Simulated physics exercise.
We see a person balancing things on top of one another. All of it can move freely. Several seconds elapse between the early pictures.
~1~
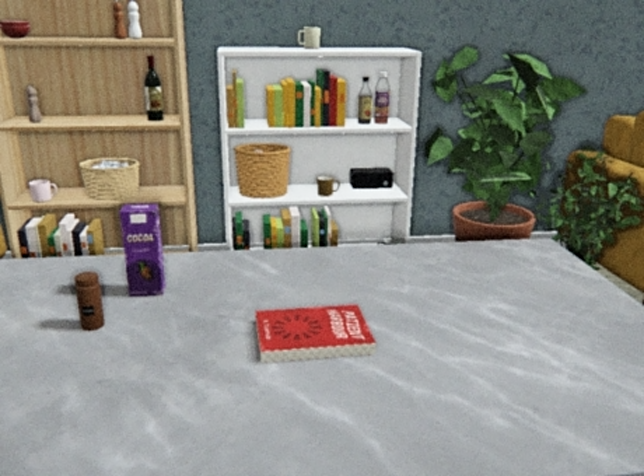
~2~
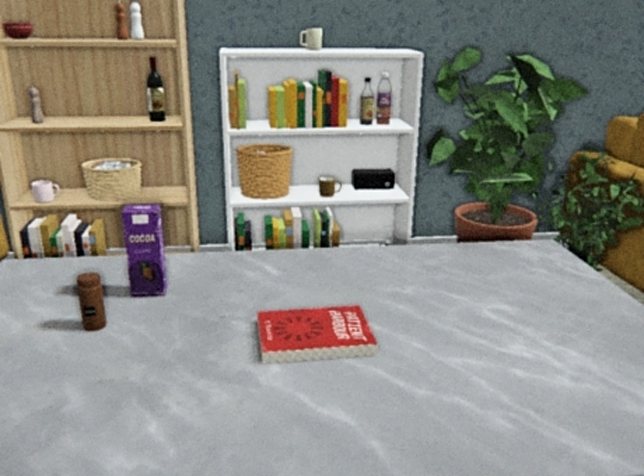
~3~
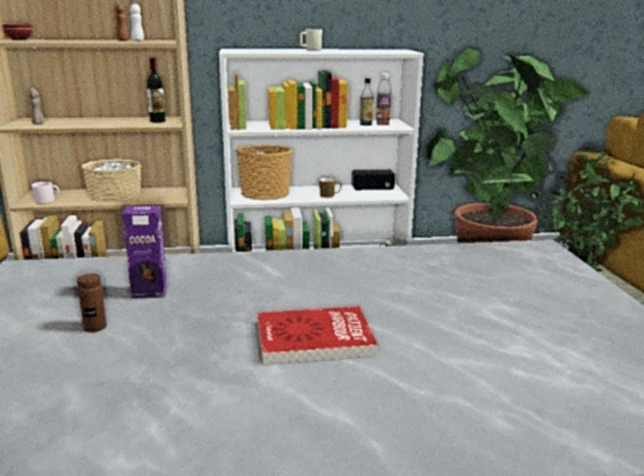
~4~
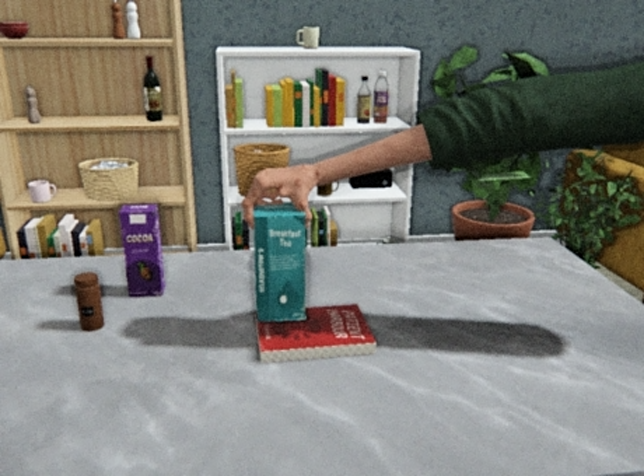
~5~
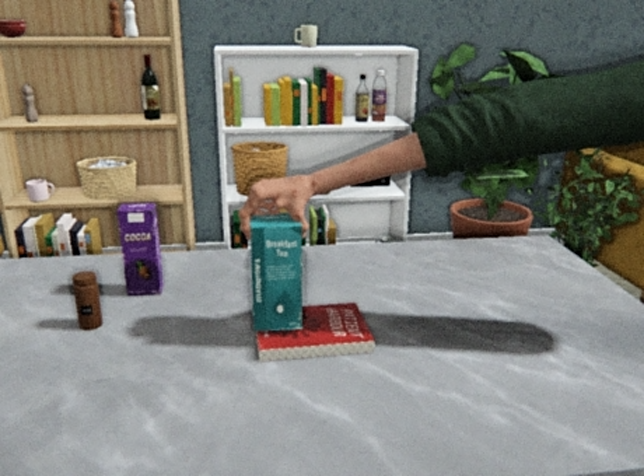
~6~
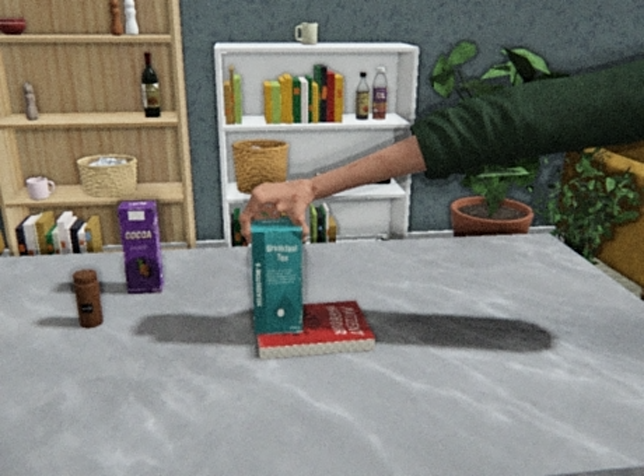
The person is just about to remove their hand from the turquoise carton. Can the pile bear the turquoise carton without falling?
Yes, it bears it.
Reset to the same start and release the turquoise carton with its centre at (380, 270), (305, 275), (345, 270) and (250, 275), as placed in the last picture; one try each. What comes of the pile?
The pile goes down in the first case, does not fall in the second, does not fall in the third and goes down in the fourth.
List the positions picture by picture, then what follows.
In the first frame, the last thing is not in view yet; red book (313, 332).
In the second frame, the last thing is not in view yet; brown shaker (92, 302).
In the third frame, the last thing is not in view yet; purple carton (146, 252).
The fourth frame shows coming down; turquoise carton (280, 262); red book (313, 331).
The fifth frame shows coming down; turquoise carton (276, 272); brown shaker (88, 301).
The sixth frame shows in place under the hand; turquoise carton (277, 275); purple carton (142, 248).
Then, 0.20 s on from there, no change.
Then, 0.50 s on from there, turquoise carton resting near (277, 276).
In the end, all 4 unmoved. At the end, from the last picture's camera, turquoise carton near (277, 276). The pile holds.
